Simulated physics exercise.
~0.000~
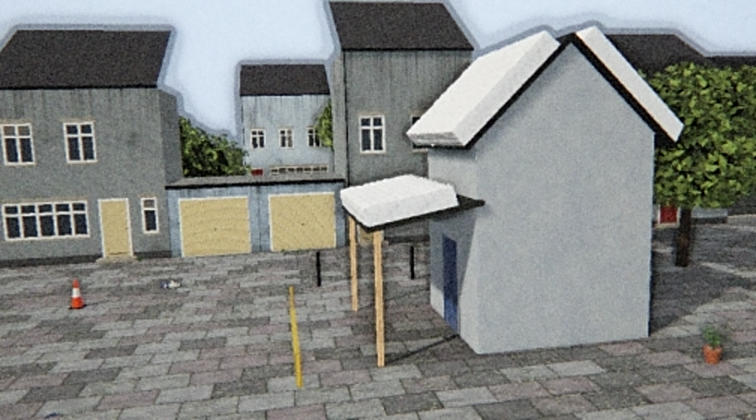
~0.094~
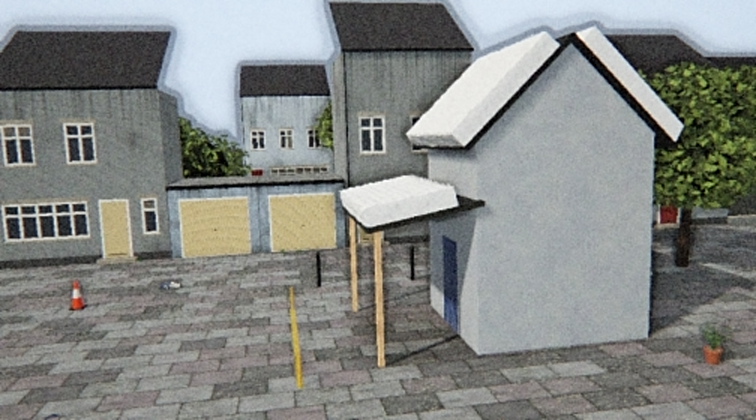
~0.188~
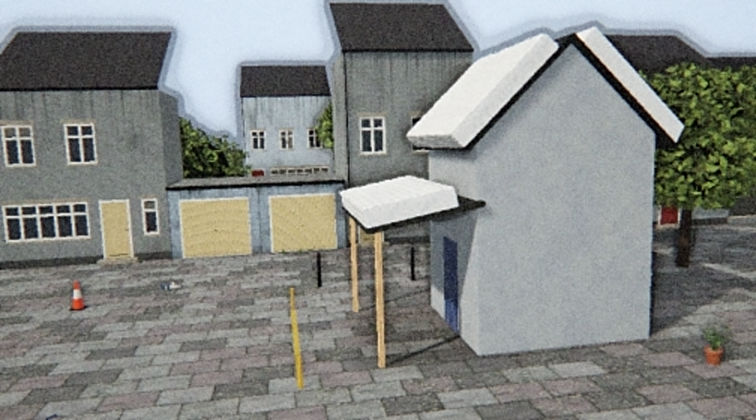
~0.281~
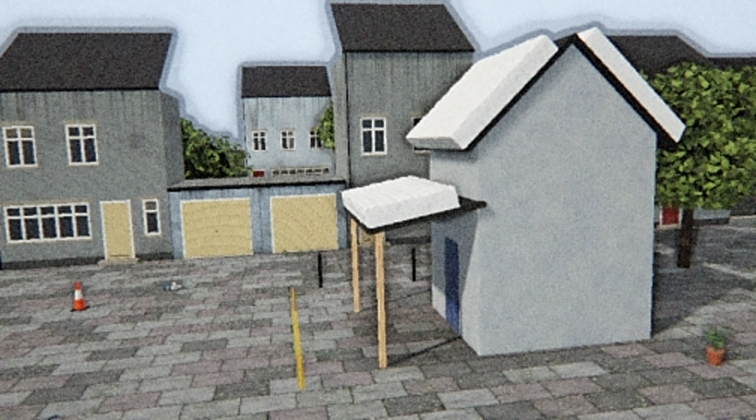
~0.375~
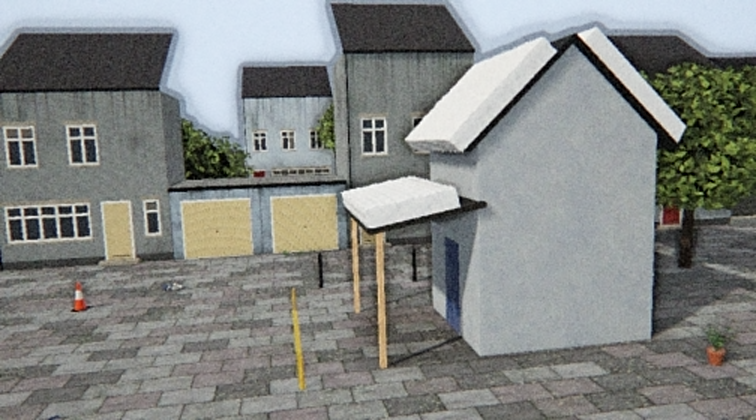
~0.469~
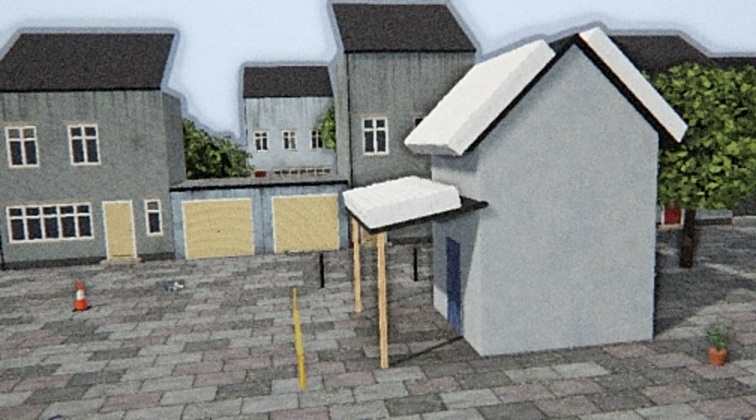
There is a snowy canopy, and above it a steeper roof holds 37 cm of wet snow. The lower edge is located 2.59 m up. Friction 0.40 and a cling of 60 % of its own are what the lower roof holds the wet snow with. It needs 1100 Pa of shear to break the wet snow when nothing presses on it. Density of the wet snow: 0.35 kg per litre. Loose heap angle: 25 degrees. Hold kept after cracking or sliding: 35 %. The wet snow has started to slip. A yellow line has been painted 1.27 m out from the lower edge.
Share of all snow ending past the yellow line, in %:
Roughly 0 %.
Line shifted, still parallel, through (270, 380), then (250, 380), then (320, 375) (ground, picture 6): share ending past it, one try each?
Respectively about 0 in a hundred, 0 in a hundred and 0 in a hundred.
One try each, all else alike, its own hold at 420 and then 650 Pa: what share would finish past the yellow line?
Expect about 20 in a hundred, then about 6 in a hundred.
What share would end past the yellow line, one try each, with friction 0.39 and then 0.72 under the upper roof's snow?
Try 1: 6 %; try 2: 0 %.
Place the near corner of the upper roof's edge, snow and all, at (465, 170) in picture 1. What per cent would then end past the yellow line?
0 %, roughly.
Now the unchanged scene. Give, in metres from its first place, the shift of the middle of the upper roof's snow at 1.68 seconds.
About 2.0 m.
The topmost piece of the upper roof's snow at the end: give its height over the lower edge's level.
Height above lower edge: Approx. 1.4 m.
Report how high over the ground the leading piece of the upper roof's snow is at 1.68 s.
3.2 m, roughly.
After 1.03 s, none is below the lower edge and 0 % is past the line.
After 1.68 s, none is below the lower edge and 0 % is past the line.
After 2.34 s, none is below the lower edge and 0 % is past the line.
After 3.00 s, none is below the lower edge and 0 % is past the line.
After 5.30 s, at the end, 2 % is below the lower edge and 0 % is past the line.
